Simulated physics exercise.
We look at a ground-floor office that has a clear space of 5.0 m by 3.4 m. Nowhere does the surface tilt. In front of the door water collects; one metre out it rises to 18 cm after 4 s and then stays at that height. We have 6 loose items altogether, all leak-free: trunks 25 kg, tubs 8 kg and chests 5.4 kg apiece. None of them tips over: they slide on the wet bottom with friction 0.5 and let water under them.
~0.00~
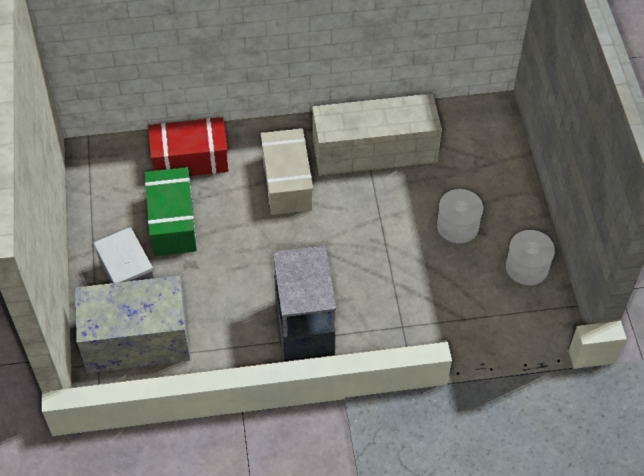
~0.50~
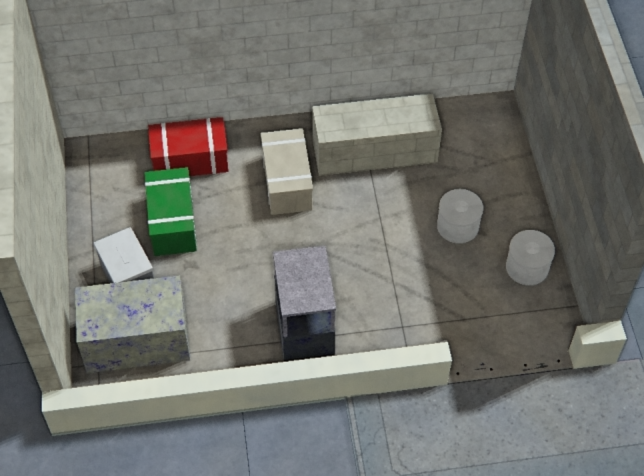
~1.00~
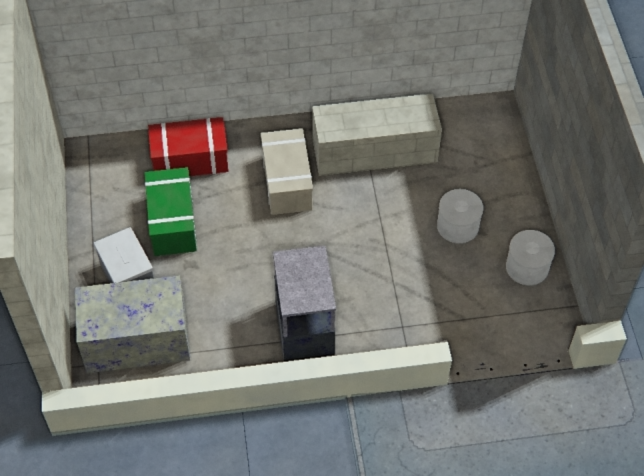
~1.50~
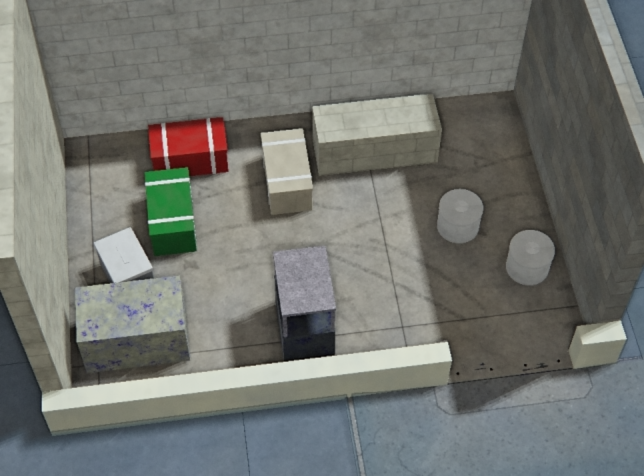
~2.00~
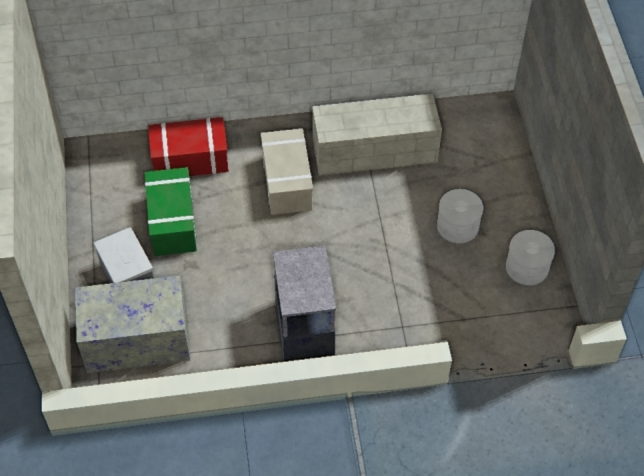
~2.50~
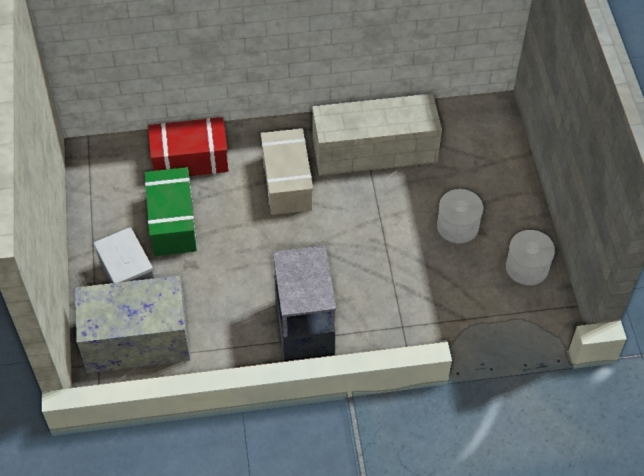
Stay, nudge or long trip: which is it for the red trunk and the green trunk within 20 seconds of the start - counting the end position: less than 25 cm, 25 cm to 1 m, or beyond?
Red trunk: A short shift. Green trunk: A short shift.
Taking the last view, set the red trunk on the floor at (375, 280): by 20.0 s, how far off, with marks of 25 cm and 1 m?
So it budges only slightly.
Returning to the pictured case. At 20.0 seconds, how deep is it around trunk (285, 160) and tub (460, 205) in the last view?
Depth approx. 15 cm / 13 cm.
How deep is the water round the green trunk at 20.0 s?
About 14 cm.
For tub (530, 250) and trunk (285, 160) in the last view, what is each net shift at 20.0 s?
The first is 200 cm from its start, the second 140 cm.
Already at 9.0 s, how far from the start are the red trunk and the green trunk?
Close to 0 cm for the first and 0 cm for the second.
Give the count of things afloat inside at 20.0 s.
The number is 6.
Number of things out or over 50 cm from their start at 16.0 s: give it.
That would be 5.
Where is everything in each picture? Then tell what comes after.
The red trunk at (187, 137), on the bottom; the green trunk at (169, 201), on the bottom; 0.0 m2 under water; 0 of 6 have shifted, in the first picture.
The red trunk at (187, 137), on the bottom; the green trunk at (169, 201), on the bottom; water covers 0.0 m2; 0 of 6 have shifted, in the second picture.
The red trunk at (187, 137), on the bottom; the green trunk at (169, 201) rests on the ground; water covers 0.0 m2; 0 of 6 have shifted, in the third picture.
The red trunk at (187, 137), on the bottom; the green trunk at (169, 201) rests on the ground; water covers 0.0 m2; 0 of 6 have shifted, in the fourth picture.
The red trunk at (187, 137) rests on the ground; the green trunk at (169, 201), on the bottom; water covers 0.0 m2; 0 of 6 have shifted, in the fifth picture.
The red trunk at (187, 137) rests on the ground; the green trunk at (169, 201) rests on the ground; 0.4 m2 under water; 0 of 6 have shifted, in the sixth picture.
After 4.0 s the red trunk is near (187, 137), 0.0 m from its start, aground; the green trunk is near (169, 201), 0.0 m from its start, aground; 0 afloat.
After 9.0 s the red trunk is near (187, 137), 0.0 m from its start, aground; the green trunk is near (169, 201), 0.0 m from its start, aground; 2 afloat.
After 16.0 s the red trunk is near (100, 140), 0.9 m from its start, afloat; the green trunk is near (114, 196), 0.6 m from its start, afloat; 6 afloat.
After 20.0 s the red trunk is near (131, 126), 0.6 m from its start, afloat; the green trunk is near (107, 175), 0.7 m from its start, afloat; 6 afloat.
